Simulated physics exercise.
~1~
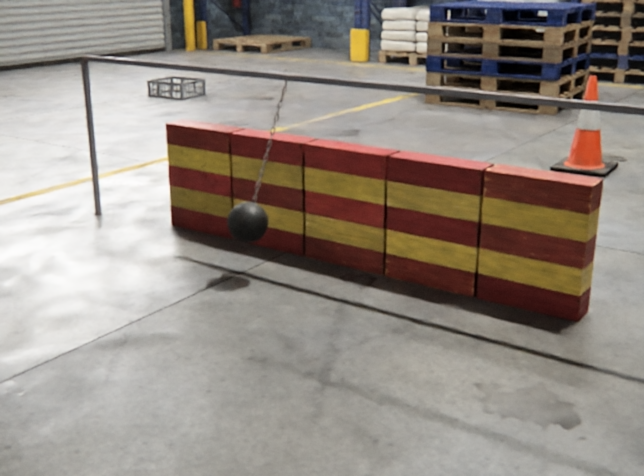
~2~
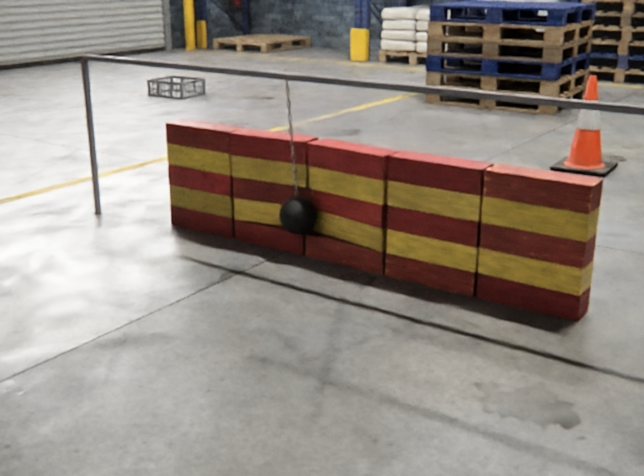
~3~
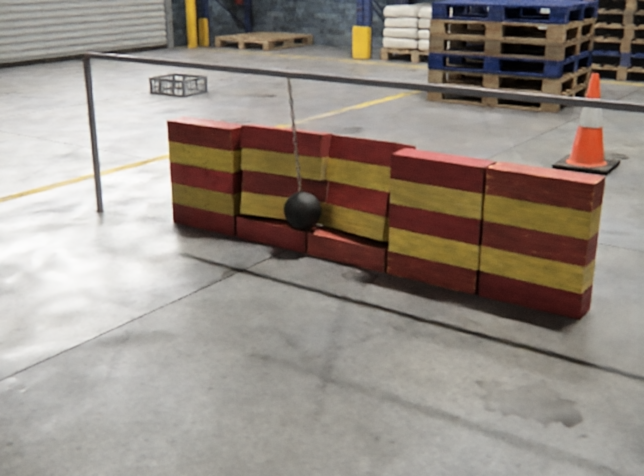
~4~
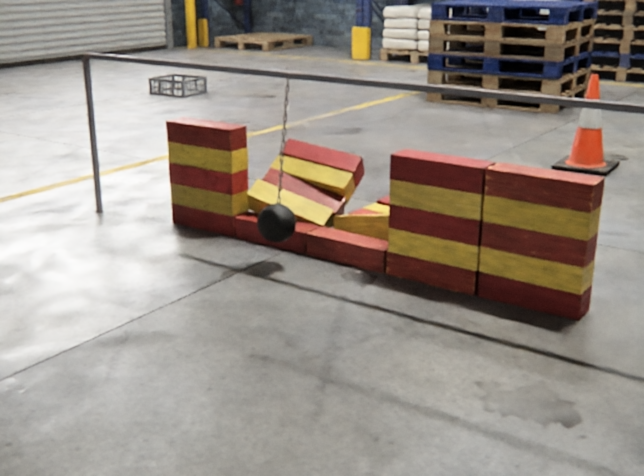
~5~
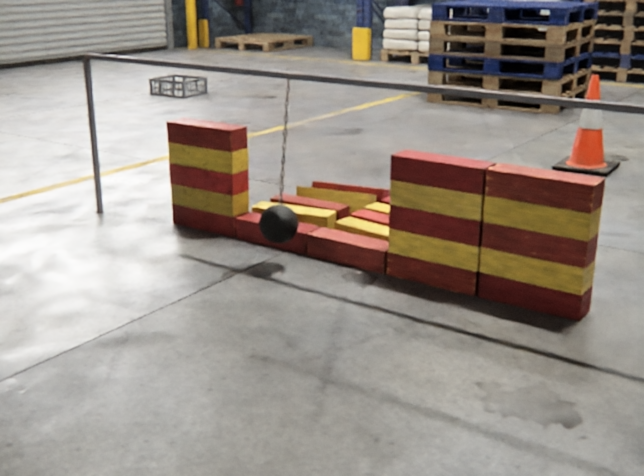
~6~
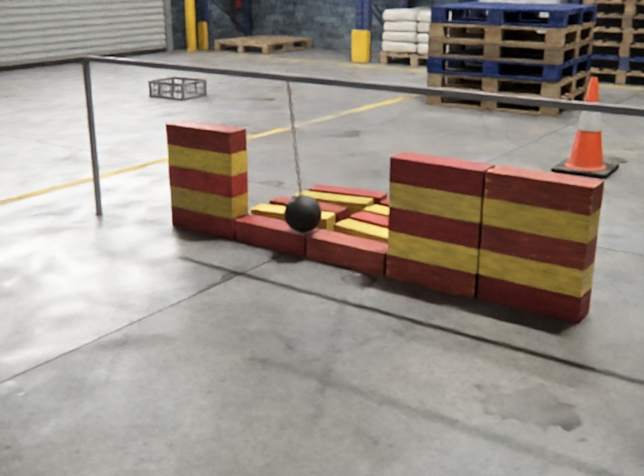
A dark ball hangs on a line from a thin overhead beam, before a low wall of red and yellow striped blocks in five plain columns, seen from the front and slightly above on a concrete warehouse floor. Stacked pallets and an orange cone stand behind to the right. The ball swings right into the second and third columns, and their upper blocks lean back. As it swings back left, they topple behind the wall and settle flat. The ball swings right again over the gap, where only the bottom blocks remain, while the outer columns still stand.
